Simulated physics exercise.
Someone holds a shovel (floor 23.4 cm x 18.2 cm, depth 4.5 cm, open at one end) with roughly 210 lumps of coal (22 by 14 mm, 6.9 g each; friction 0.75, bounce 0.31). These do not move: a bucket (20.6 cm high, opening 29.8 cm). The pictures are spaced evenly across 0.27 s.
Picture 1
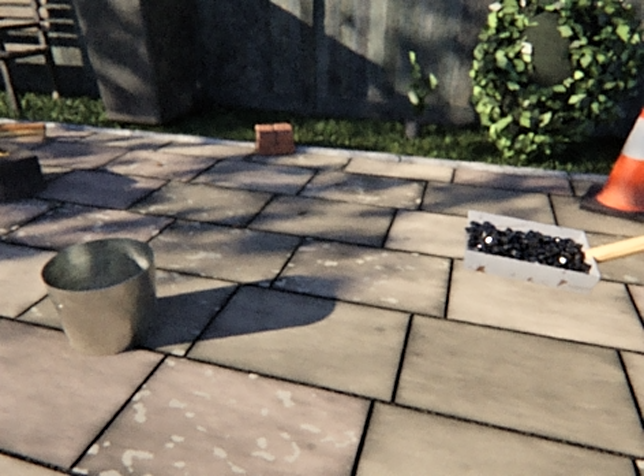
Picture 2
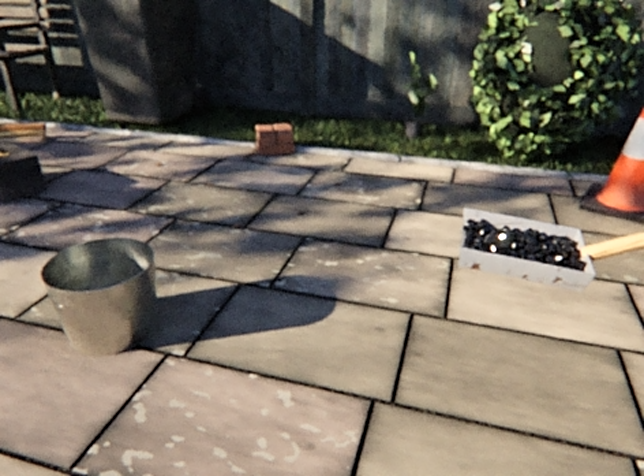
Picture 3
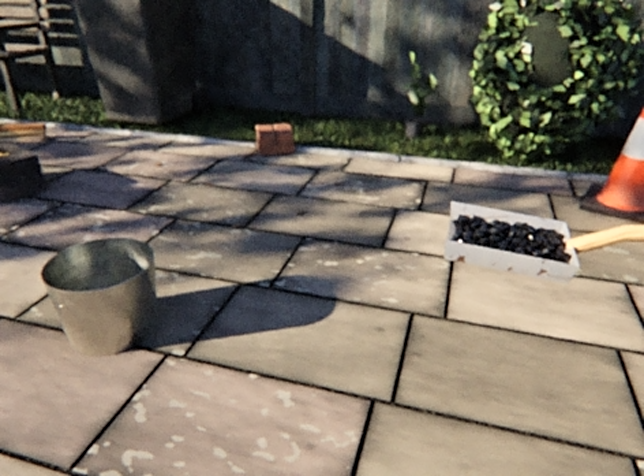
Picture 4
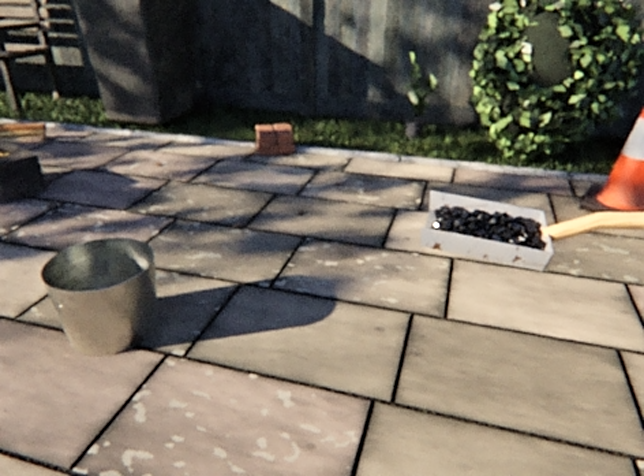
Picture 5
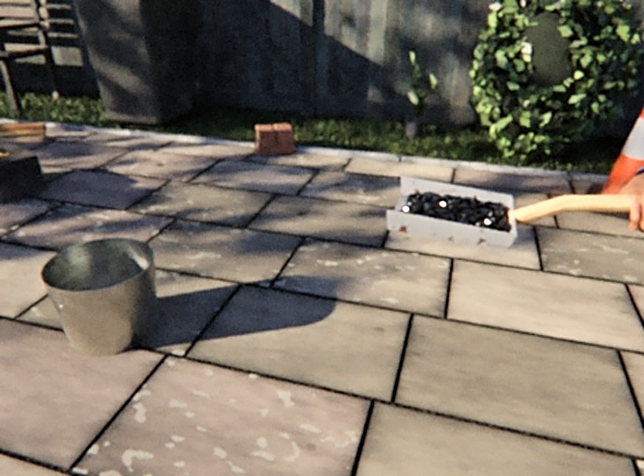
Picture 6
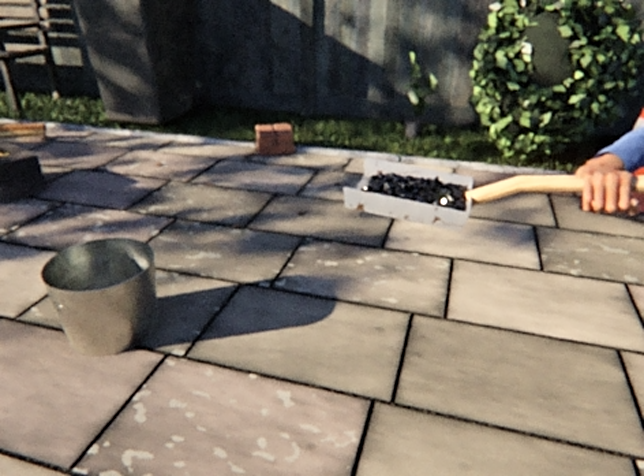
A shovel loaded with black lumps slid slowly left across the stone paving, then a hand gripping its wooden handle came into view on the right, while a metal bucket stood still nearby.
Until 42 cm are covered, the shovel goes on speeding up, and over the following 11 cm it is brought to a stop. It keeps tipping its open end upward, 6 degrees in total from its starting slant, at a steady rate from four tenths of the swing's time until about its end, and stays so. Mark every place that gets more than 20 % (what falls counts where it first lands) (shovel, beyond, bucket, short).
In the shovel: No; on the ground beyond it: Yes; in the bucket: Yes; on the ground short of the target's middle: No.
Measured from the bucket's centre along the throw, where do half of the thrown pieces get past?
Roughly 10 cm beyond it.
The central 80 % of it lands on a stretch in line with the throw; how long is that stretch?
It covers around 40 cm.
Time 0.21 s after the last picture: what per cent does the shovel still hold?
About 25 %.
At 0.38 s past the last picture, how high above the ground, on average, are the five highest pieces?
I'd put them at something like 60 centimetres up.
Then, 0.12 s after the last picture, tilt 9 degrees; shovel 100 %; middle of all pieces near (303, 144).
Then, 0.21 s after the last picture, tilt 11 degrees; shovel 25 %, in the air 75 %; middle of all pieces near (226, 126).
Then, 0.30 s after the last picture, tilt 11 degrees; in the air 100 %; middle of all pieces near (163, 136).
Then, 0.38 s after the last picture, tilt 11 degrees; in the air 100 %; middle of all pieces near (118, 169).
In the end, shovel 0 %, beyond 45 %, bucket 50 %, short 5 %.
